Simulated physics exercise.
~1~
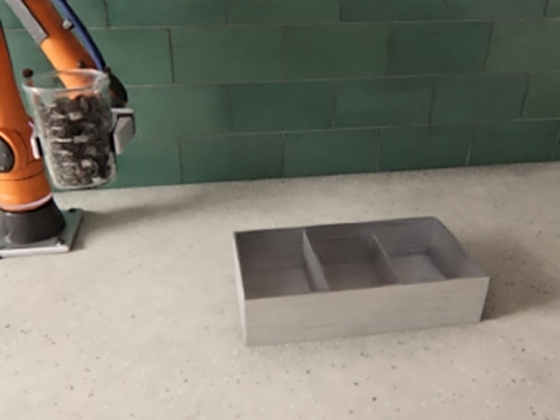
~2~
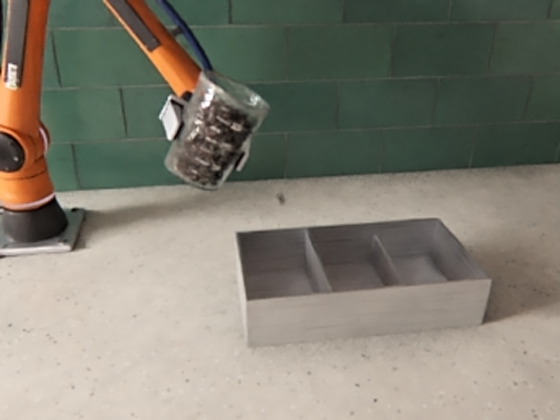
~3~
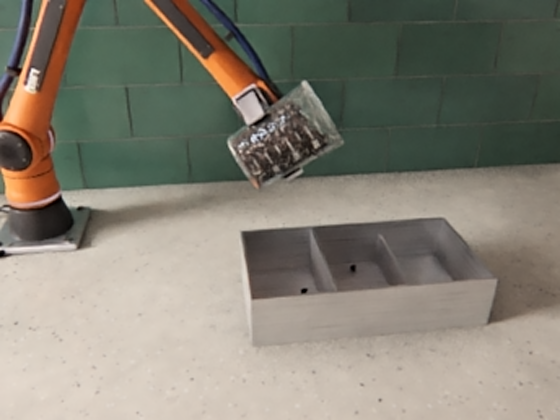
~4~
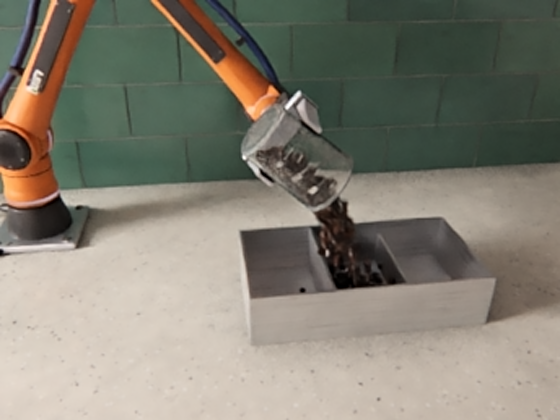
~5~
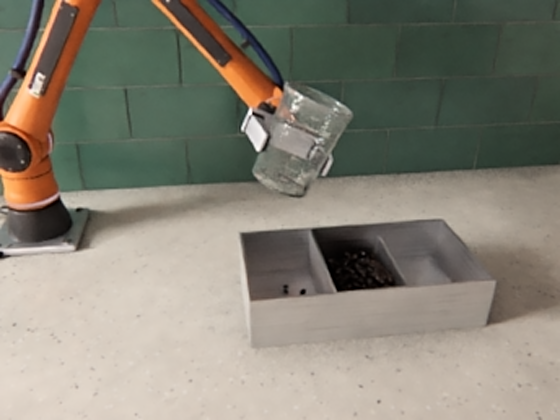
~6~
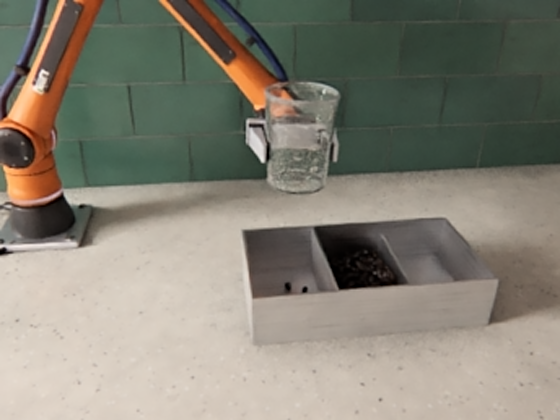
On a concrete surface by green tiles, an orange robot arm tips dark beans from a tumbler, mostly into a box's middle compartment.
